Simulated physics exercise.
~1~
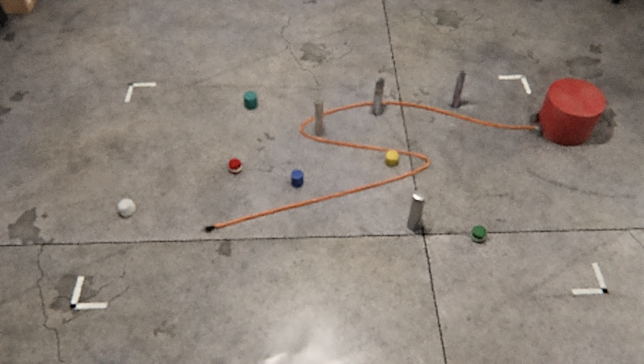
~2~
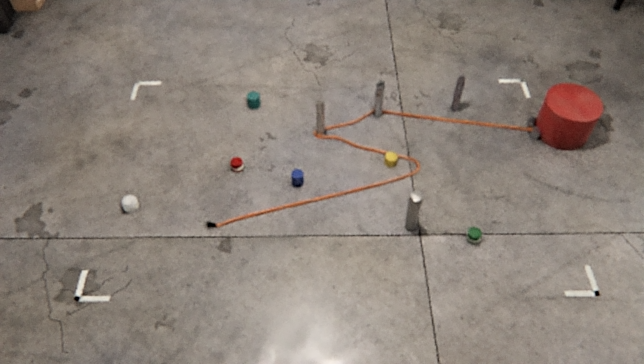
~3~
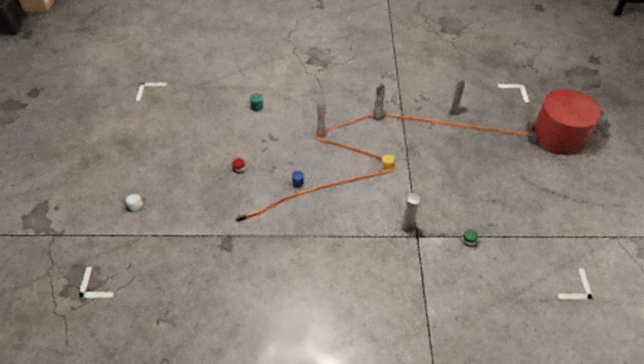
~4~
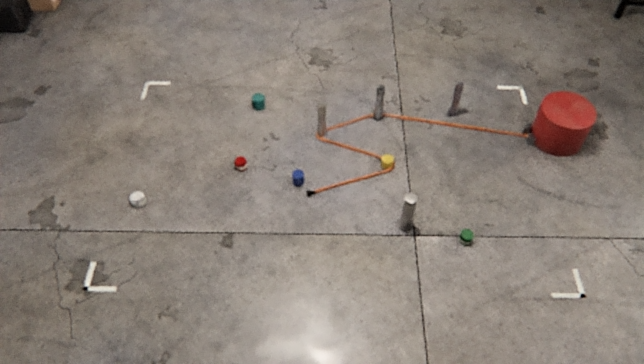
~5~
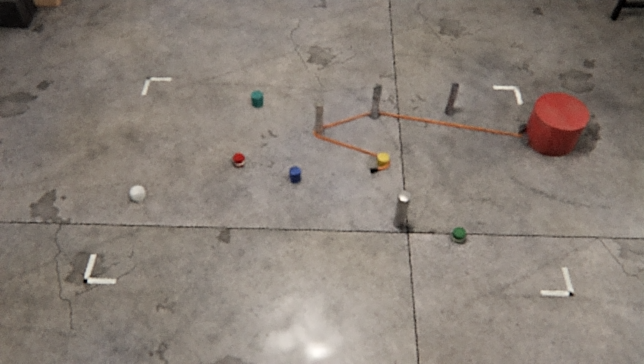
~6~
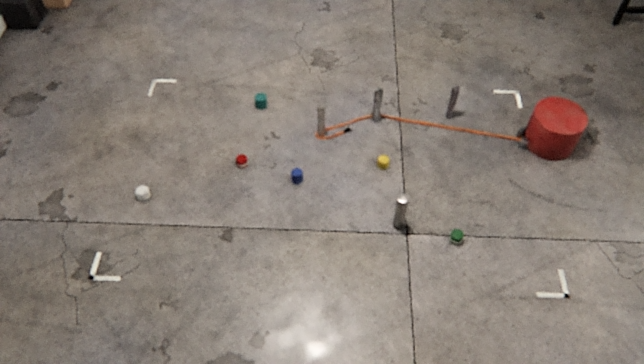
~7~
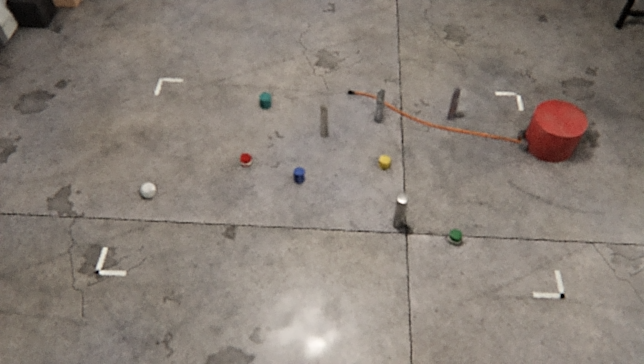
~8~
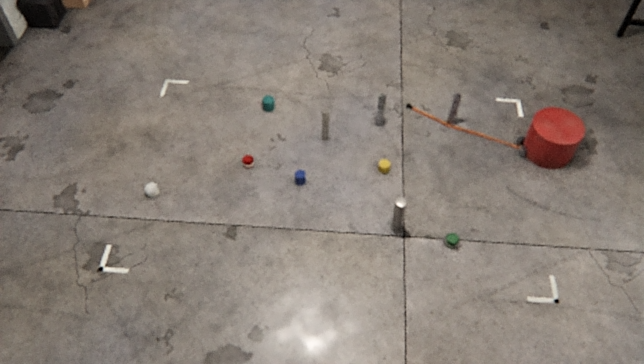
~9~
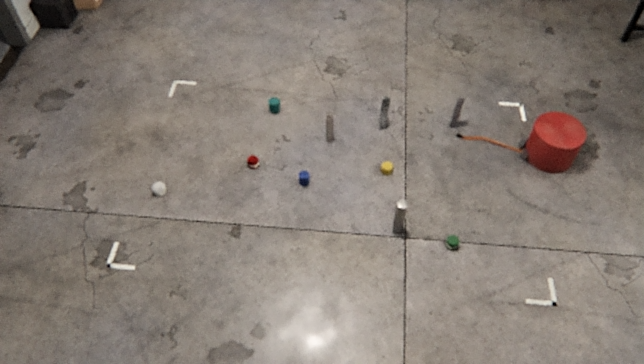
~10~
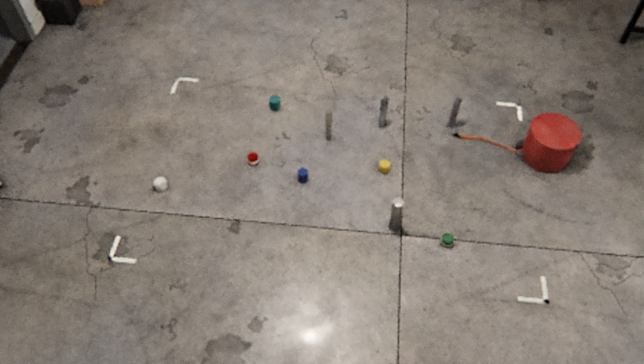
An orange cord slides past posts and small containers toward the red reel, leaving a short length out.
